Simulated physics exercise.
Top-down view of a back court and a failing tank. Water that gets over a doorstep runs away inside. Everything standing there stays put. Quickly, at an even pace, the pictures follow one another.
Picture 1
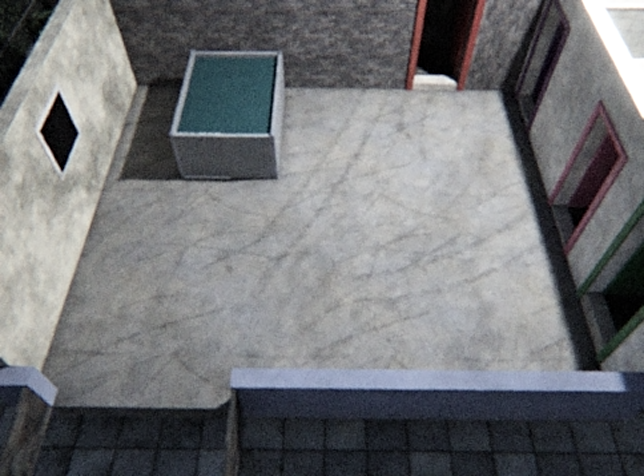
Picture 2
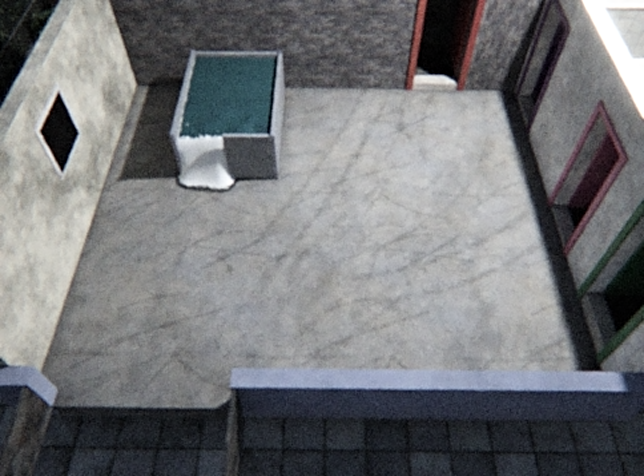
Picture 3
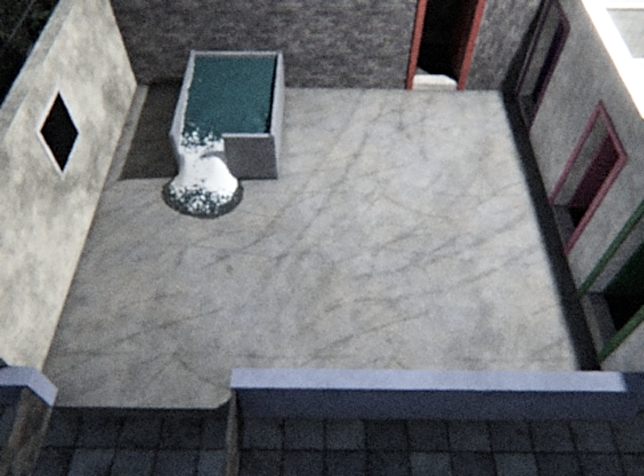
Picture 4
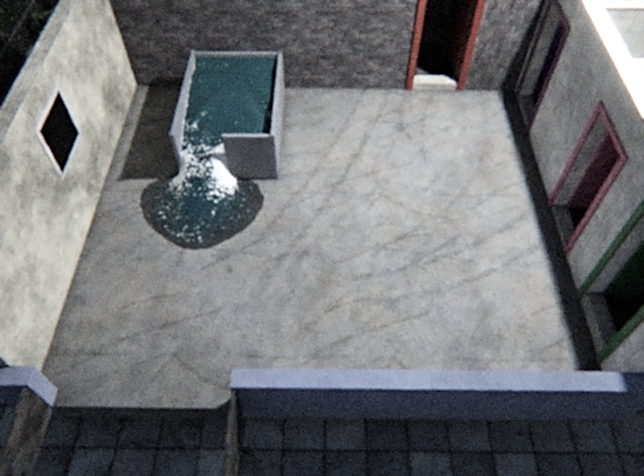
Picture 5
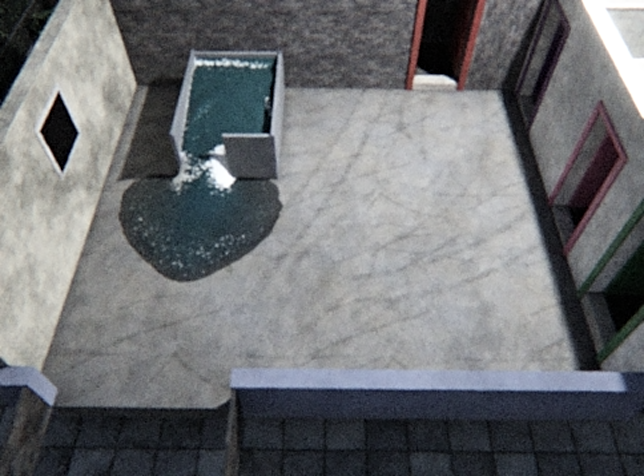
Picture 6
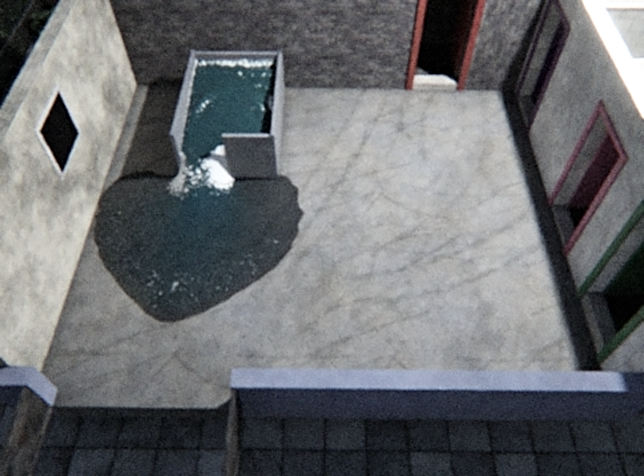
The footage shows a walled court from above, where a still tank of green water opens at its front left corner, and white, foaming water pours out, spreading steadily across the pale floor in a widening dark pool.
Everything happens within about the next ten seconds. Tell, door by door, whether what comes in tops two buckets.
At the end, red door: Two buckets or fewer. Pink door: Two buckets or fewer. Purple door: Two buckets or fewer. Green door: Two buckets or fewer.
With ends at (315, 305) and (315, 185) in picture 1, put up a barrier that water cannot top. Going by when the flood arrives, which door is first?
I'd pick the green door.
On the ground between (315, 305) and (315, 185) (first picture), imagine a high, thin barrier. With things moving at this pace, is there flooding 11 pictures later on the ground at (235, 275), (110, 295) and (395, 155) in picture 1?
Results in sequence: Swamped / swamped / bone-dry.
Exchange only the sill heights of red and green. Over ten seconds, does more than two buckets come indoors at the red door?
Well, the way I see it, the red door lets in less.
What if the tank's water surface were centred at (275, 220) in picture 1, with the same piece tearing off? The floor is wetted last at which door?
I'd go with the red-painted one.
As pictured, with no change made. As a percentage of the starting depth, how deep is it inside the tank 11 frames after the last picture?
About 54 per cent.
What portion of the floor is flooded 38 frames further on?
About 50 in a hundred.
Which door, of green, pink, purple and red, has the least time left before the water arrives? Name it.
The one in green, before the others.
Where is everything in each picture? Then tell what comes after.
The tank at (230, 95) is whole and still, in the first picture.
Water pours out at (205, 163) and has run to (180, 178), in the second picture.
Water pours out at (205, 164) and has run to (215, 213), in the third picture.
The front is at (195, 246), out from the gap at (206, 165), in the fourth picture.
Water pours out at (206, 164) and has run to (174, 274), in the fifth picture.
The front is at (165, 316), out from the gap at (206, 164), in the sixth picture.
A moment on, water covers 30 % of the floor; the red door not reached, the pink door not reached, the purple door not reached, the green door not reached.
Next, water covers 35 % of the floor; the red door not reached, the pink door not reached, the purple door not reached, the green door not reached.
Then, water covers 40 % of the floor; the red door not reached, the pink door not reached, the purple door not reached, the green door not reached.
Later, water covers 50 % of the floor; the red door not reached, the pink door wet at the sill, nothing in, the purple door not reached, the green door wet at the sill, nothing in.
In the end, water covers 65 % of the floor; the red door wet at the sill, nothing in, the pink door wet at the sill, nothing in, the purple door wet at the sill, nothing in, the green door wet at the sill, nothing in.
